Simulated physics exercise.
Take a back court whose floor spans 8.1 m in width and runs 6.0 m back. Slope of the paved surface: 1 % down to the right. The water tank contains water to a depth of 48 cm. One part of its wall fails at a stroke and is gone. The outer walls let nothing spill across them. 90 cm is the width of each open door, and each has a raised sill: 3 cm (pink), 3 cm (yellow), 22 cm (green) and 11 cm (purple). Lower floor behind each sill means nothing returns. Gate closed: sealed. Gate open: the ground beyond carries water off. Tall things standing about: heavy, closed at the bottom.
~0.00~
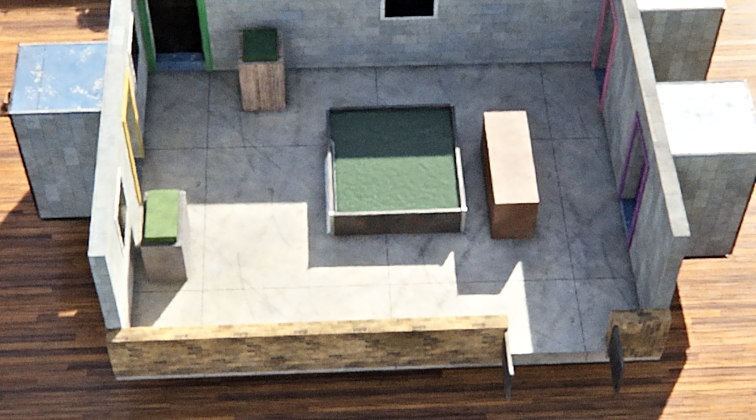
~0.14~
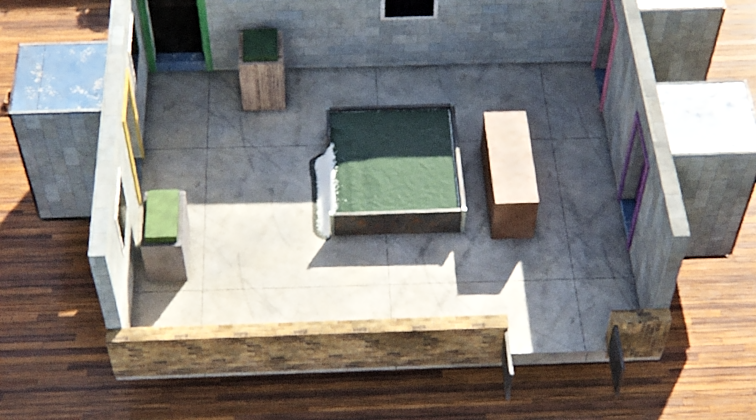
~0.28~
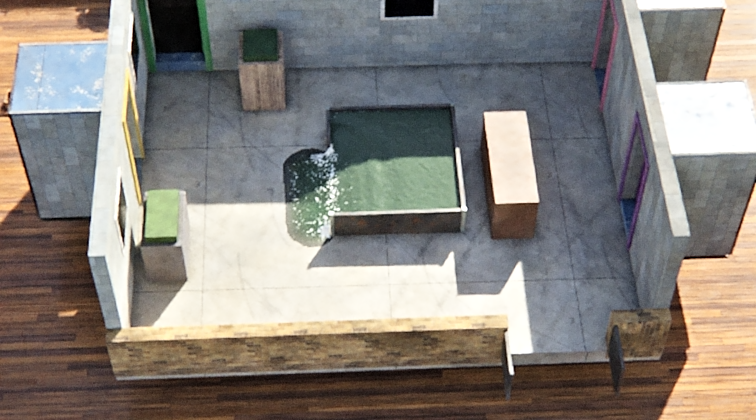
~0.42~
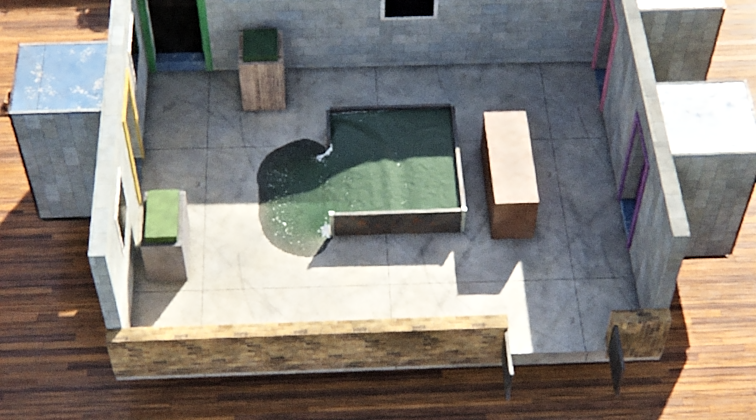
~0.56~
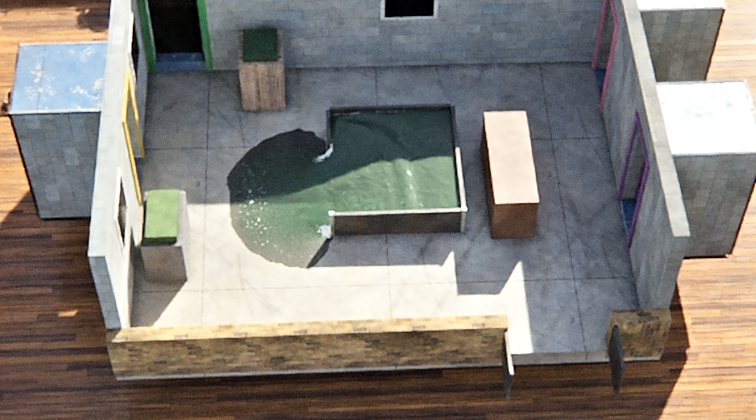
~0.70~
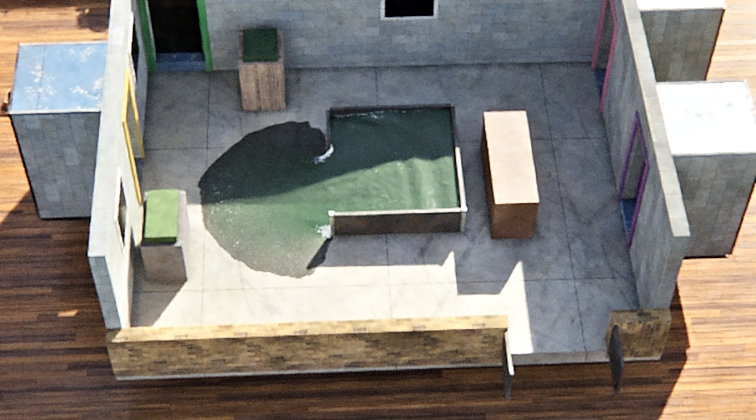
Green water sits still in a square tank on a grey walled court until the tank's left side vanishes and the water drops out in a white, foaming edge. It pours left across the paving, fanning into a rounded, dark-edged pool that widens toward the green-topped block near the left wall.
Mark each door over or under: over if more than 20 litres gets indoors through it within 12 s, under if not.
Pink door: Under, yellow door: Over, green door: Under, purple door: Under.
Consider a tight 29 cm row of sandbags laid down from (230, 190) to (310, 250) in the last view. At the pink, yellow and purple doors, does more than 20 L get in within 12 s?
Pink exceeded, yellow exceeded, purple within the limit.
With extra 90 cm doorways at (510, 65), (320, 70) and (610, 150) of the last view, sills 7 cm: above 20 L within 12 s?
Note, doorways in listed order: Stays short, stays short, stays short.
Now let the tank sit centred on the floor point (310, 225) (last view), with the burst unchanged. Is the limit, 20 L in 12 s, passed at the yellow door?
Yellow: Beyond limit.
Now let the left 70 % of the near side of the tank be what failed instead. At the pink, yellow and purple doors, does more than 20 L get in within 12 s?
At pink the amount is higher than the mark, at yellow it is beneath the mark, and at purple it is beneath the mark.
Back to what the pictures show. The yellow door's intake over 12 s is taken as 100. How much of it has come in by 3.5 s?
50 per cent, roughly.
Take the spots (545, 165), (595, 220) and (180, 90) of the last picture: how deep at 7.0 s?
Spot by spot: Some 0, 0, then 10 cm.
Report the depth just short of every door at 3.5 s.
You'd get pink at 0 cm, yellow at 17 cm, green at 13 cm, and purple at 0 cm.
After 1.4 s water covers 25 % of the floor and is deepest (25 cm) near (323, 218); pink door not reached, yellow door 7 cm at the sill, 8 L in, green door not reached, purple door not reached.
After 2.2 s water covers 30 % of the floor and is deepest (25 cm) near (203, 239); pink door not reached, yellow door 15 cm at the sill, 70 L in, green door not reached, purple door not reached.
After 3.5 s water covers 35 % of the floor and is deepest (22 cm) near (188, 350); pink door not reached, yellow door 17 cm at the sill, 194 L in, green door 13 cm at the sill, 0 L in, purple door not reached.
After 7.0 s water covers 70 % of the floor and is deepest (12 cm) near (238, 86); pink door not reached, yellow door 10 cm at the sill, 332 L in, green door 11 cm at the sill, 0 L in, purple door not reached.
After 12.0 s water covers 90 % of the floor and is deepest (8 cm) near (627, 289); pink door 5 cm at the sill, 0 L in, yellow door 4 cm at the sill, 387 L in, green door 6 cm at the sill, 0 L in, purple door 6 cm at the sill, 0 L in.
